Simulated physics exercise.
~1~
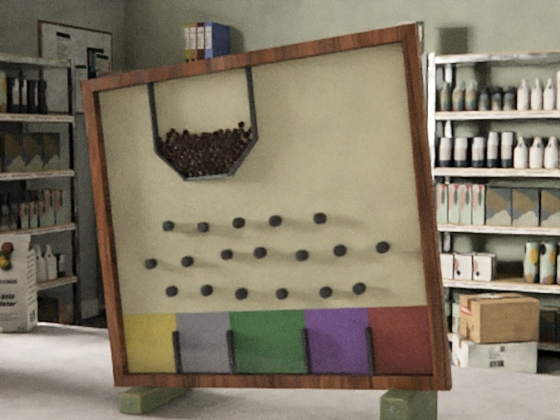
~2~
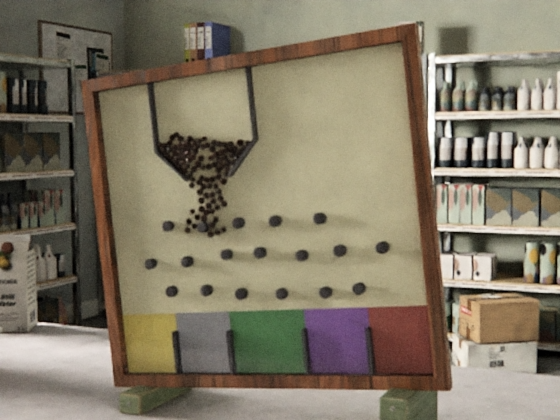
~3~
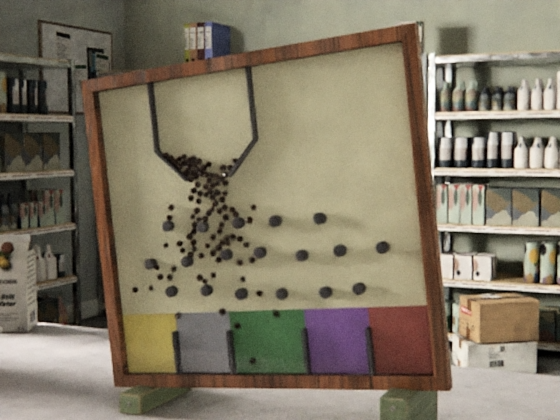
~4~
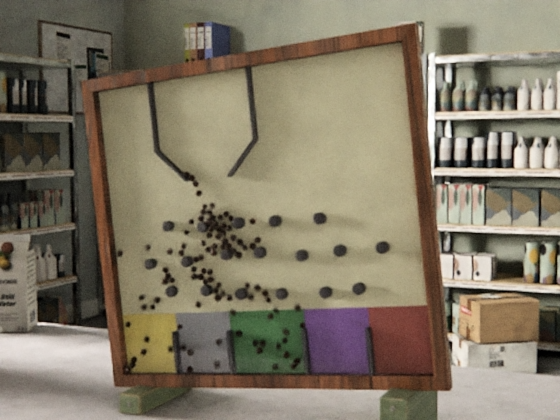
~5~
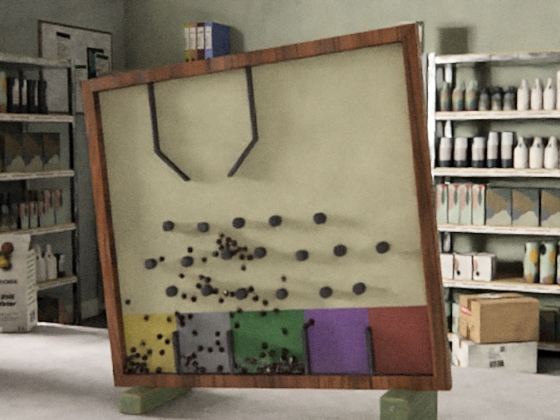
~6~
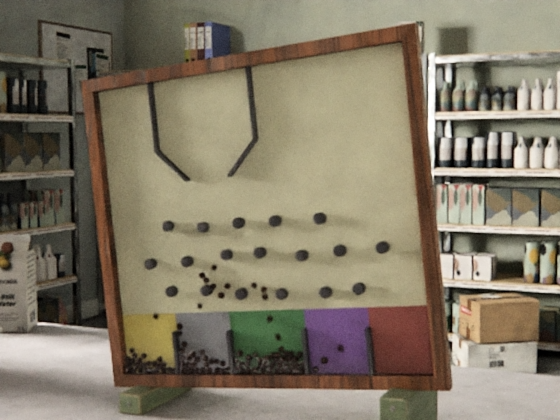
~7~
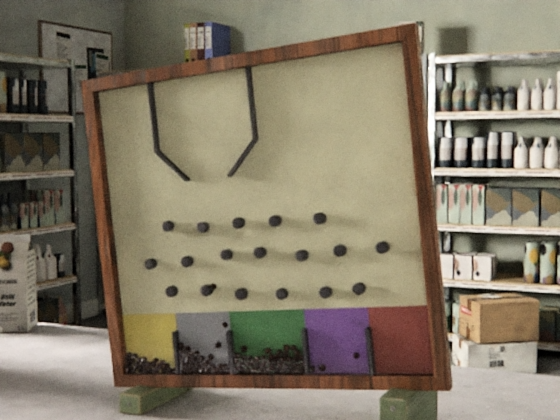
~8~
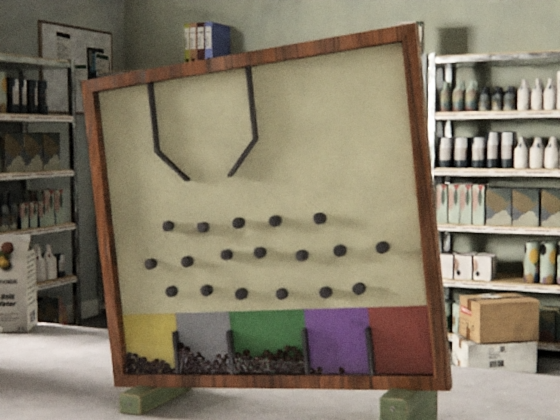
We see small dark pills drop from a hopper on an upright framed board, scatter downward among rows of pegs, and collect in the coloured bins below, with the largest share resting in green, fewer in grey and yellow, a few in purple and none in red.
